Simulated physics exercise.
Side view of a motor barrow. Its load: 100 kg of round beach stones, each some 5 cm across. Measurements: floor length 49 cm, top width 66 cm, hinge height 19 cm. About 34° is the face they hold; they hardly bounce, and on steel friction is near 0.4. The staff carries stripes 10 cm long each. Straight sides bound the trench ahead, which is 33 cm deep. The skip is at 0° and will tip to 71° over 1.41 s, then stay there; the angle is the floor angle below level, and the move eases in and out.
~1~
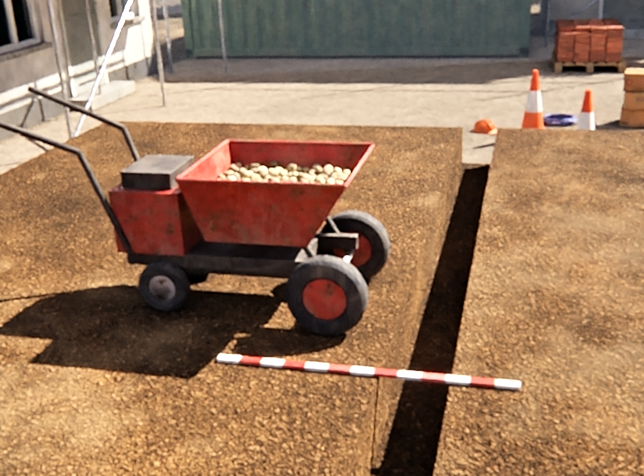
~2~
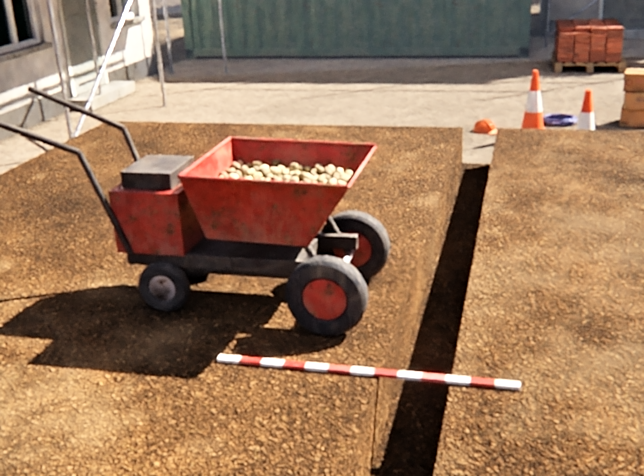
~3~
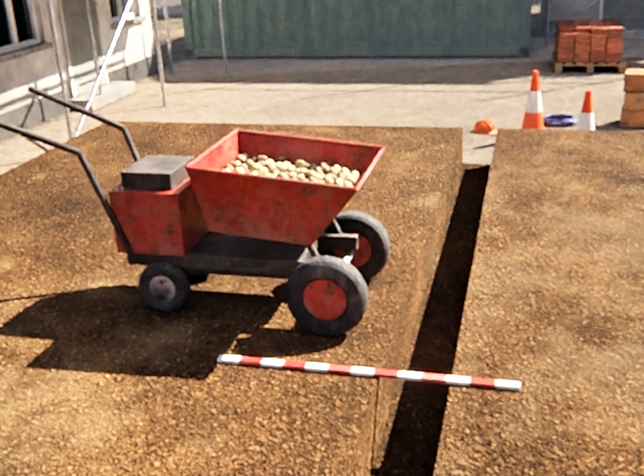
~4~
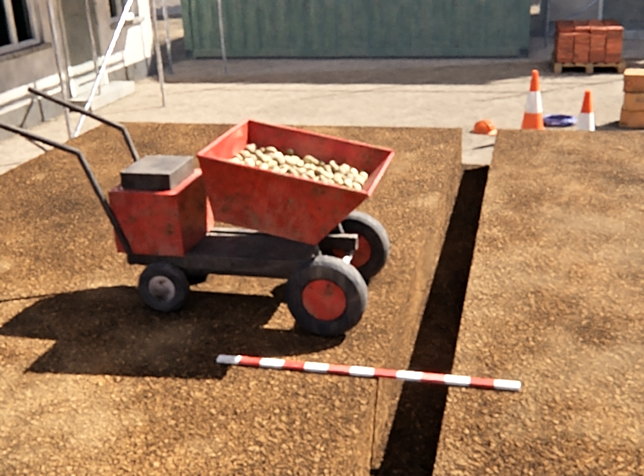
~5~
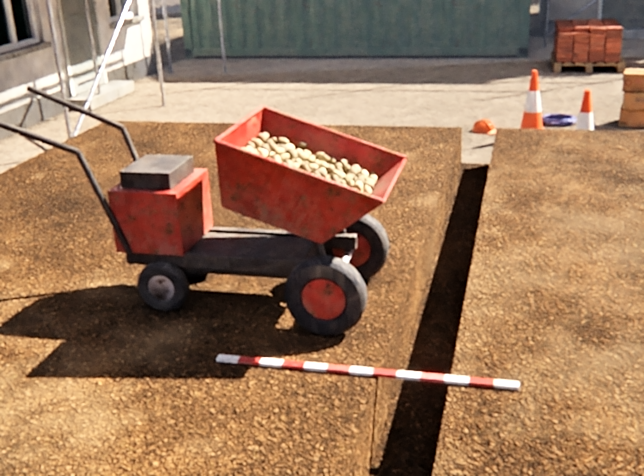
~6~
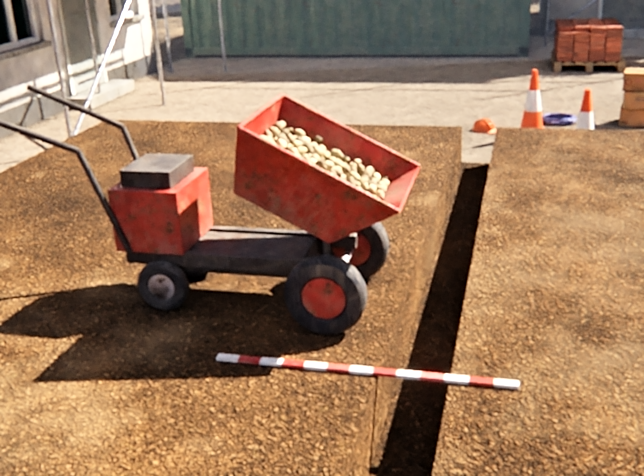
Red skip on a motor barrow tilting steadily forward to the right, carrying pale stones beside a narrow trench on brown ground.
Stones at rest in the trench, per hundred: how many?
Approx. 24 %.
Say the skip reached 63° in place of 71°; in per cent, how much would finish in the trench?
It would be close to 25 percent.
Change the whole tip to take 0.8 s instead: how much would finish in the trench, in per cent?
Expected share: Around 15%.
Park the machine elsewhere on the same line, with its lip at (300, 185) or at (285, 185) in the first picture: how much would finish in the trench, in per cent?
I'd expect some 65 per cent, then some 80.
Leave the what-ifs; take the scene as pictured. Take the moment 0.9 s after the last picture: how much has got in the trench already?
By then, around 0 percent.
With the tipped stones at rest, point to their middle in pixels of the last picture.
I'd point somewhere around (504, 312).
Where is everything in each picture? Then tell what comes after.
In the first picture, the skip is at 0°, its lip at (345, 186); the top of the load is at (276, 177).
In the second picture, lip at (348, 187), floor tilted 1°, highest stones at (269, 175).
In the third picture, lip at (357, 190), floor tilted 5°, highest stones at (252, 165).
In the fourth picture, lip at (369, 195), floor tilted 11°, highest stones at (255, 157).
In the fifth picture, the skip is at 19°, its lip at (383, 202); the top of the load is at (265, 145).
In the sixth picture, the skip is at 27°, its lip at (399, 212); the top of the load is at (280, 133).
Then, 0.5 s after the last picture the floor is at 60°, 100 % in the skip; the foremost stones are at (434, 231).
Then, 0.9 s after the last picture the floor is at 71°, 59 % in the skip, 41 % past the trench; the foremost stones are at (561, 319).
Then, 1.3 s after the last picture the floor is at 71°, 28 % in the skip, 1 % in the trench, 70 % past the trench; the foremost stones are past the picture's edge.
Then, 3.2 s after the last picture the floor is at 71°, 0 % in the skip, 24 % in the trench, 76 % past the trench; the foremost stones are past the picture's edge.
